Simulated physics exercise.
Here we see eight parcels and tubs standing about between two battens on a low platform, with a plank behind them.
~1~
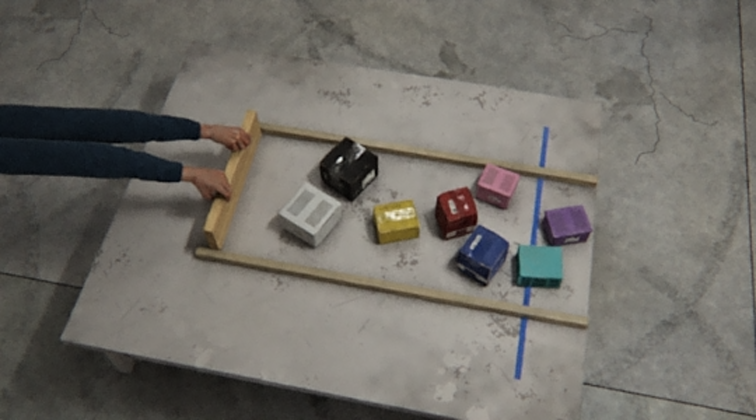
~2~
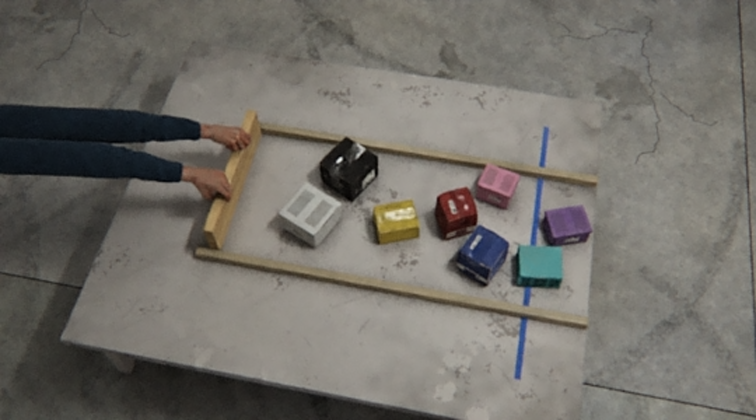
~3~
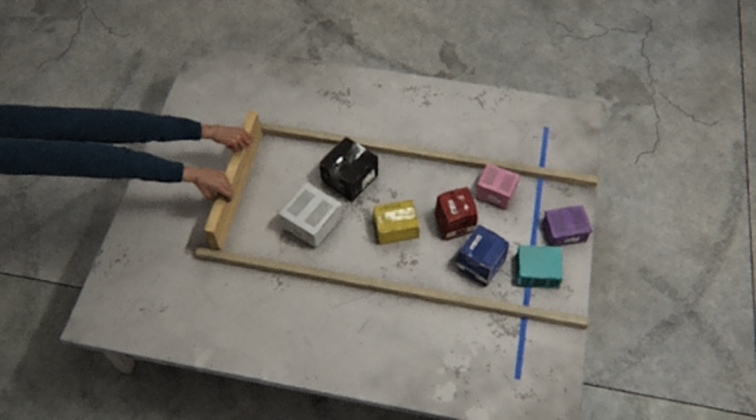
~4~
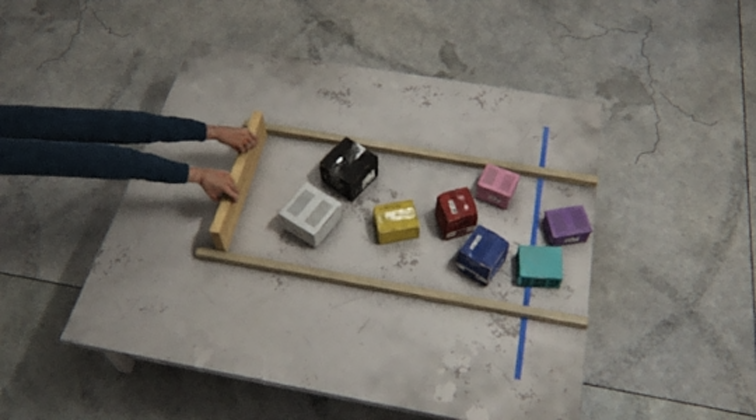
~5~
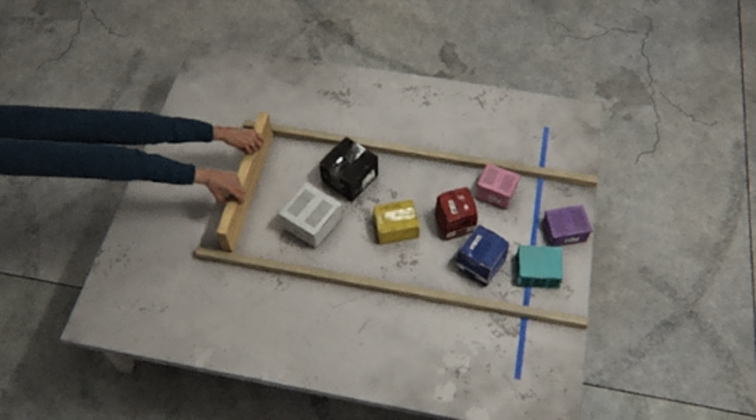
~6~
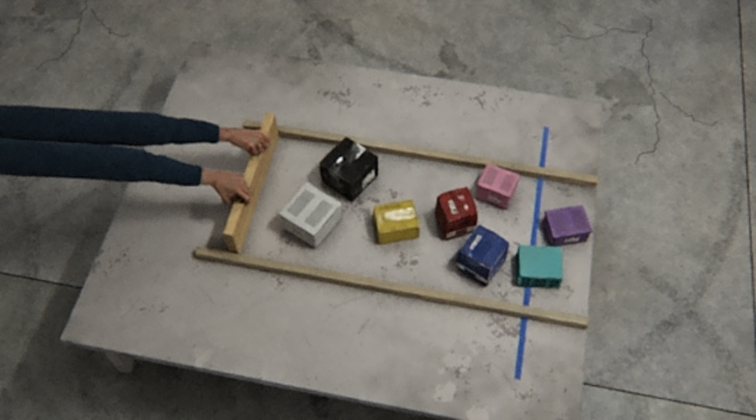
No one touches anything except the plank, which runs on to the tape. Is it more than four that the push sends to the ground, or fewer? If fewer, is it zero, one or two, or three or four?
It ends with four plus at least one more down.
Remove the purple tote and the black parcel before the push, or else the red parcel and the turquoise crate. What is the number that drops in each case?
The counts: 3 and 3.
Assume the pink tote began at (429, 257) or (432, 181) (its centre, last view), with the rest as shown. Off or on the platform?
At the first spot it remains, and at the second it tips off.
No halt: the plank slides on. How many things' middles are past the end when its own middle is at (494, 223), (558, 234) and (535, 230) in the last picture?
3; 6; 6.
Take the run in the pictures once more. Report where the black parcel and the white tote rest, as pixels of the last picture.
Near (562, 196) and (556, 251).
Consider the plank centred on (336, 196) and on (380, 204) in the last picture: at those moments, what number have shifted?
By the first moment it's 3, by the second it's 4.
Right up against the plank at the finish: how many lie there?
It ends up touching 2.
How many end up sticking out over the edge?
Overhang count: 0.
Soon after, none off yet; purple tote at rest near (566, 226); turquoise crate at rest near (539, 267); pink tote at rest near (497, 187).
In the end, the number that fall off is five or more; gone, yellow parcel, red parcel, blue parcel, pink tote, turquoise crate and purple tote.
